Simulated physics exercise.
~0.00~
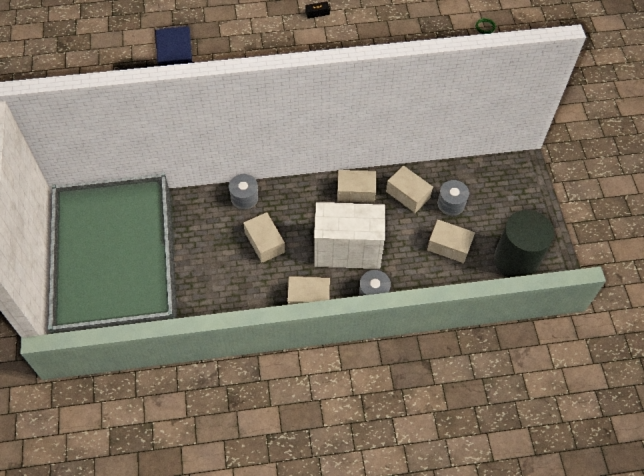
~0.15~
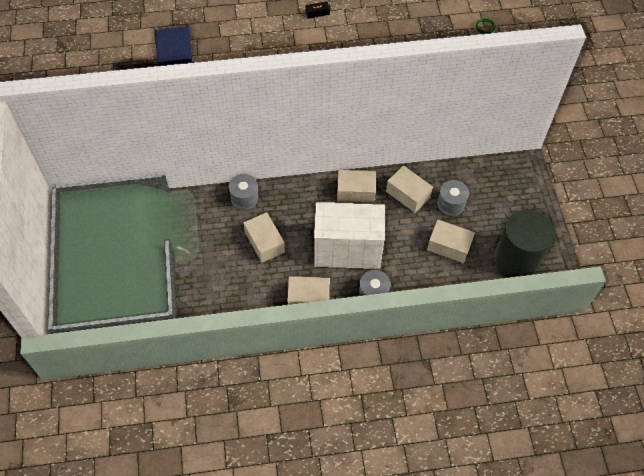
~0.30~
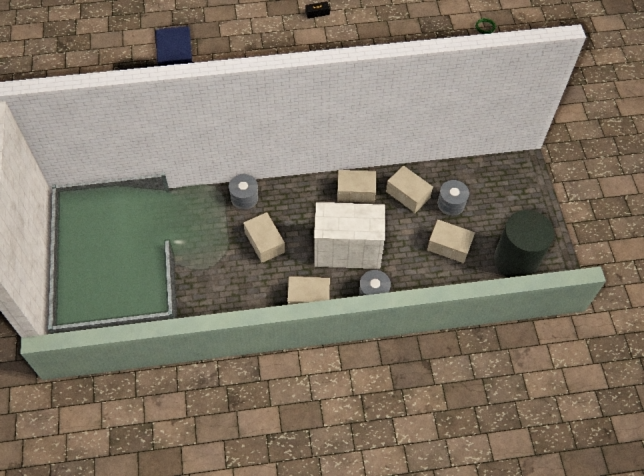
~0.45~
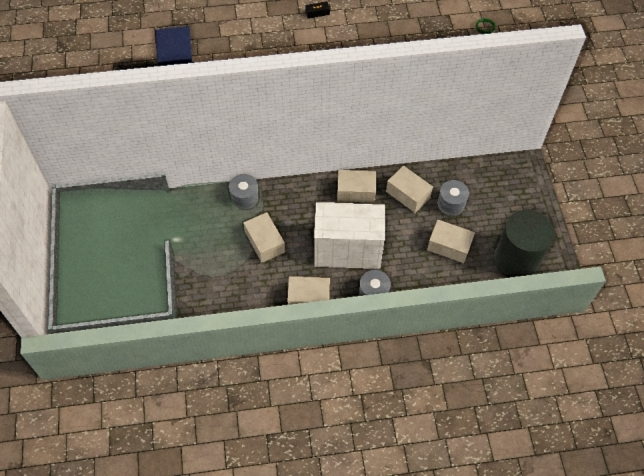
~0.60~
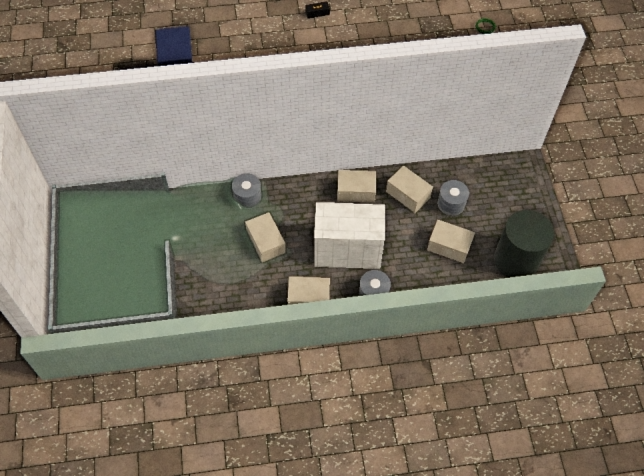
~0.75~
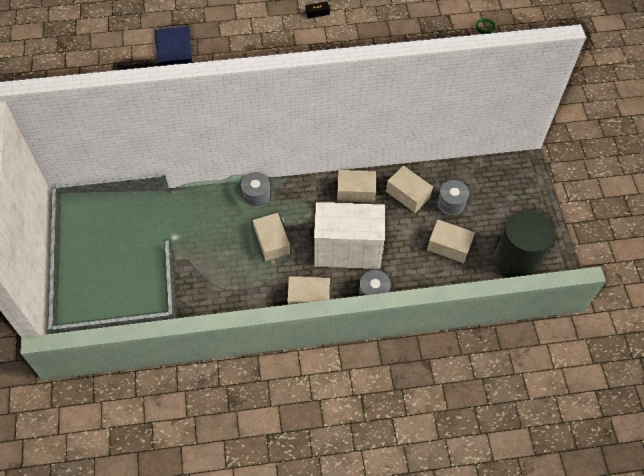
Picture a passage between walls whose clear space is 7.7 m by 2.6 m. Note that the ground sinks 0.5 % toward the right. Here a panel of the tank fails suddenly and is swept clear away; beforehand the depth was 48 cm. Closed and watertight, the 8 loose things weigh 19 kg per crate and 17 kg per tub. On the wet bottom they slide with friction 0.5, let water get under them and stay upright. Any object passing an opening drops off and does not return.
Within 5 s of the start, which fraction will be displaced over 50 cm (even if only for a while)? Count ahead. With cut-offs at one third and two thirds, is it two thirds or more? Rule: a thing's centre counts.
Two thirds and up.
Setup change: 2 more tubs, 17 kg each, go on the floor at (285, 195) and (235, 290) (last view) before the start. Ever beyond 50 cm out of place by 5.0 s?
Order as asked - surpassed, not reached.
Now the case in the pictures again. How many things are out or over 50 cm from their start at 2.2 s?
The answer is 3.
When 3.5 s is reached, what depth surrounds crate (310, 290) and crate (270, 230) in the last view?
Depth approx. 7 cm / 13 cm.
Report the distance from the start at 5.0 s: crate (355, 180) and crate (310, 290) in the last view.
First one: Gone out; second one: 20 cm.
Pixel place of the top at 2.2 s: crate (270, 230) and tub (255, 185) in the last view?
Approx. (302, 235); approx. (369, 187).
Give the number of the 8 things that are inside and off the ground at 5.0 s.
The number is 2.
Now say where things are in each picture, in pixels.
A tub at (243, 186) rests on the ground; a crate at (264, 232), on the bottom; water covers 3.6 m2; 0 of 8 have shifted, in the first picture.
A tub at (243, 186) rests on the ground; a crate at (264, 232) rests on the ground; water covers 4.1 m2; 0 of 8 have shifted, in the second picture.
A tub at (243, 186), on the bottom; a crate at (264, 232), on the bottom; water covers 4.8 m2; 0 of 8 have shifted, in the third picture.
A tub at (243, 186), on the bottom; a crate at (264, 232) rests on the ground; 5.3 m2 under water; 0 of 8 have shifted, in the fourth picture.
A tub at (246, 185) rests on the ground, 5 cm from its start; a crate at (265, 232) rests on the ground; water covers 5.8 m2; 0 of 8 have shifted, in the fifth picture.
A tub at (255, 184), on the bottom, 19 cm from its start; a crate at (271, 232), on the bottom, 11 cm from its start; 6.2 m2 under water; 2 of 8 have shifted, in the sixth picture.
After 1.1 s 2 of 8 are over 50 cm from their spots; 0 afloat.
After 2.2 s 3 of 8 are over 50 cm from their spots; 1 afloat.
After 3.5 s 5 of 8 are over 50 cm from their spots; 2 afloat.
After 5.0 s 6 of 8 are over 50 cm from their spots, and 6 have been at some point; 2 afloat.
